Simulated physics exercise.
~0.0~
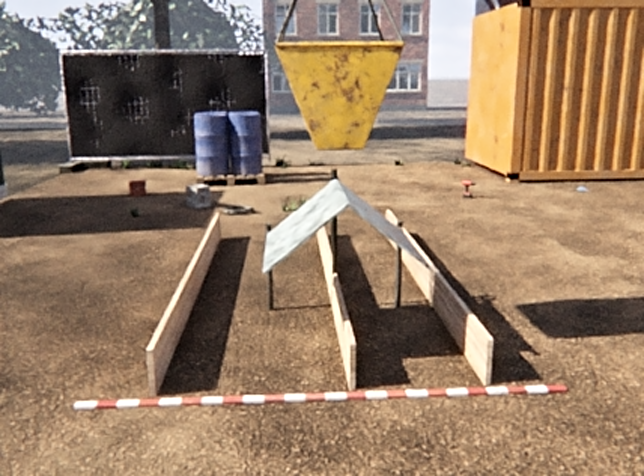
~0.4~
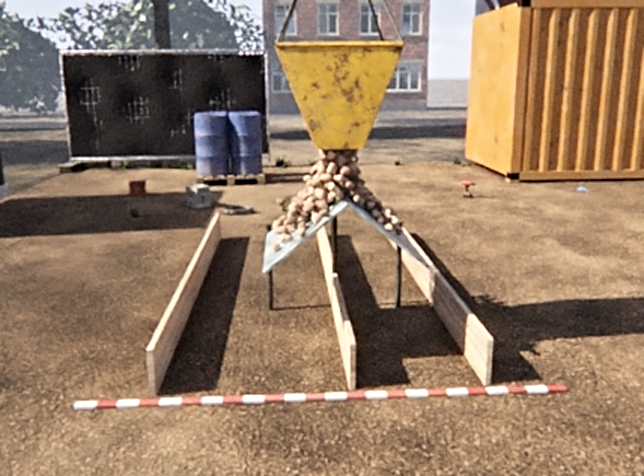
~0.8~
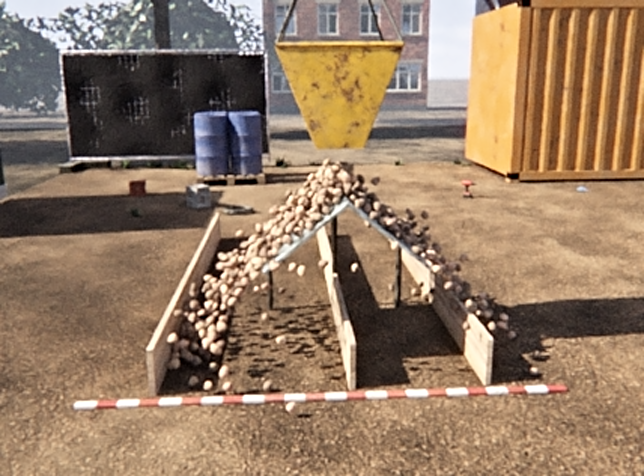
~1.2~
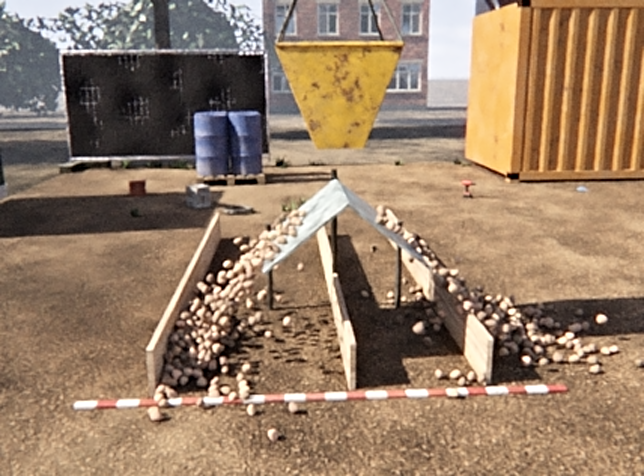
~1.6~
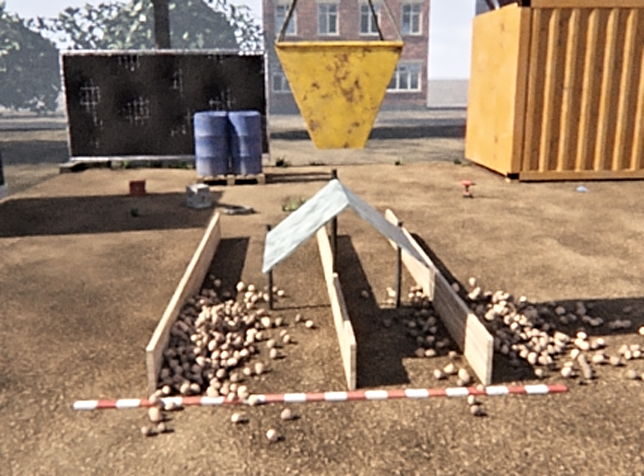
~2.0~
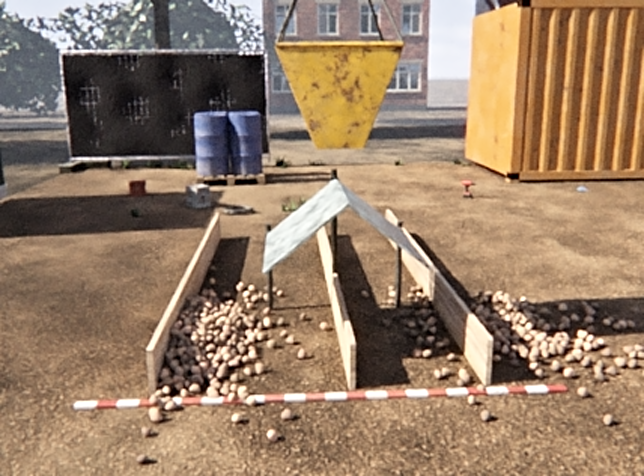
A yellow skip drops stones onto a peaked roof, and most settle in the left bay.
